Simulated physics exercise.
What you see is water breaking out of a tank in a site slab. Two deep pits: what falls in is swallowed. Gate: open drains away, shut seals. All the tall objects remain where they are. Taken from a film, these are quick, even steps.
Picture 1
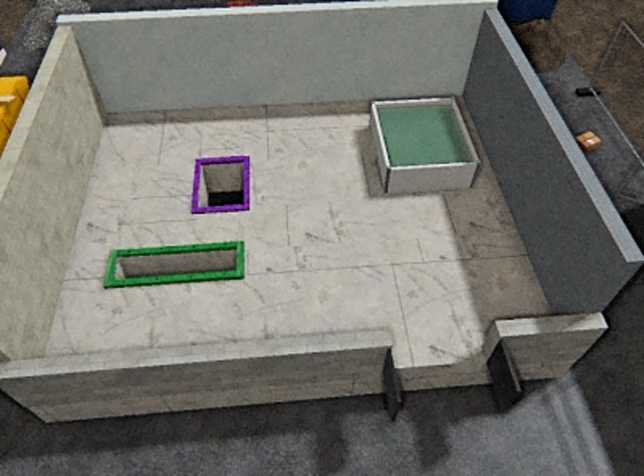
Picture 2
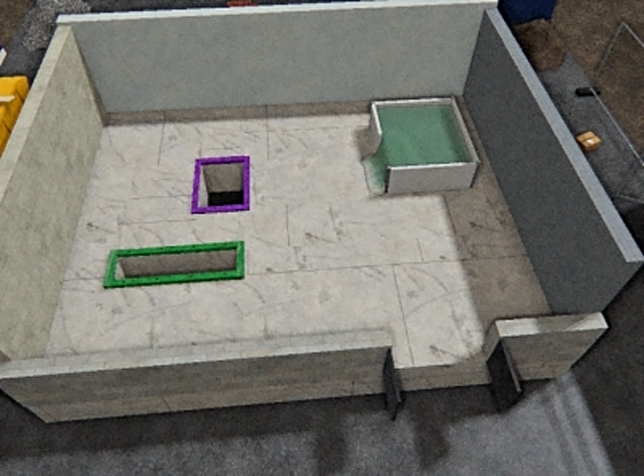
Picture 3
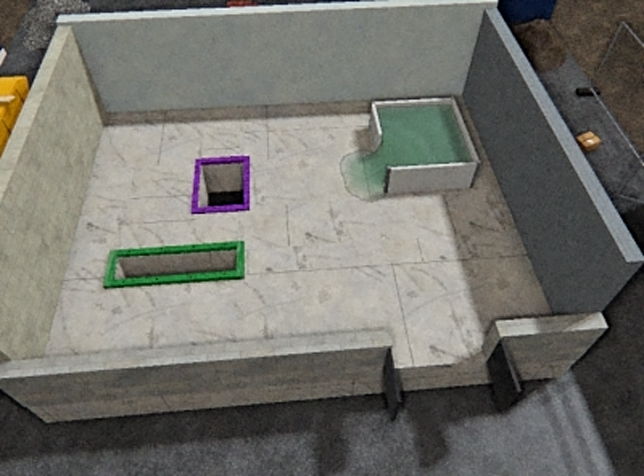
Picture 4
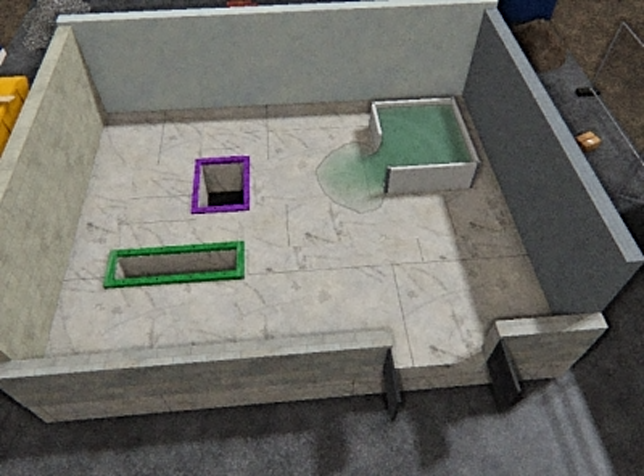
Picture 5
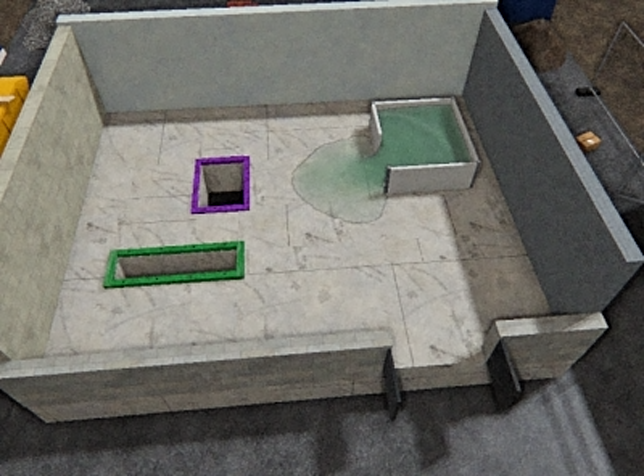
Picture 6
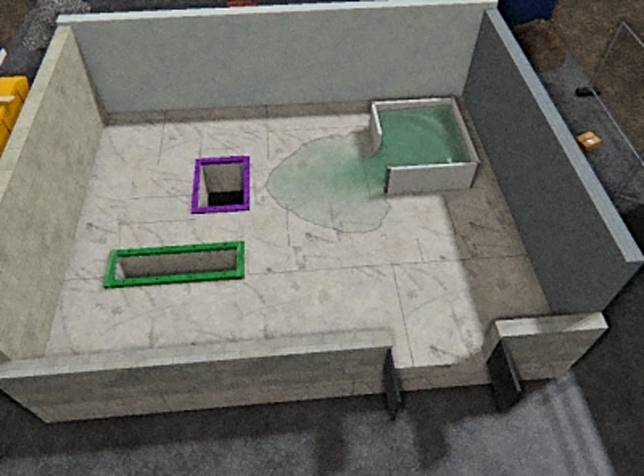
Greenish water sits still in a square tank at the right rear of a walled slab, then pours out through a gap at the tank's left side. It spreads left across the pale floor in a widening, rounded sheet, its front drawing close to the purple-rimmed pit.
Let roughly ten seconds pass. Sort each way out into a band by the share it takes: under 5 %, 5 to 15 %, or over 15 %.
Shares: The gate takes under 5 %; the green pit takes under 5 %; the purple pit takes over 15 %.
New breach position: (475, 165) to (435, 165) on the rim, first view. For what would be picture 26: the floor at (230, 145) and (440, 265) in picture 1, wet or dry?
In order: Spared and swamped.
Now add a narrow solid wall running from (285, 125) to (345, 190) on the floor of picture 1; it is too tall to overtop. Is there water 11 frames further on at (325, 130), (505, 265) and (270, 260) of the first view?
In the order given, the spots are swamped, spared and swamped.
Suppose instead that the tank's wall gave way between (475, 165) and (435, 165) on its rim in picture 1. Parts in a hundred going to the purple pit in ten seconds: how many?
I'd estimate the purple pit takes around 0 percent.
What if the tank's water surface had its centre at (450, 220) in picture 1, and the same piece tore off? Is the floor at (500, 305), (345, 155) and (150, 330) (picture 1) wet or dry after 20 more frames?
Taking them as they were asked, they come out bone dry, bone dry, soaked.
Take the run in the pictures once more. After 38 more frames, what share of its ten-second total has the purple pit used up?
Near 95 %, I'd say.
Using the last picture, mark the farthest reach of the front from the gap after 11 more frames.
The farthest wet spot is near (114, 249).
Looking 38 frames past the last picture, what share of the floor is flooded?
It comes out near 60 percent.
A moment on, water covers 20 % of the floor; the gate 0 %, the green pit 0 %, the purple pit 2 %.
Next, water covers 30 % of the floor; the gate 0 %, the green pit 0 %, the purple pit 8 %.
Then, water covers 45 % of the floor; the gate 0 %, the green pit 1 %, the purple pit 13 %.
Later, water covers 60 % of the floor; the gate 0 %, the green pit 1 %, the purple pit 16 %.
In the end, water covers 75 % of the floor; the gate 1 %, the green pit 1 %, the purple pit 17 %.
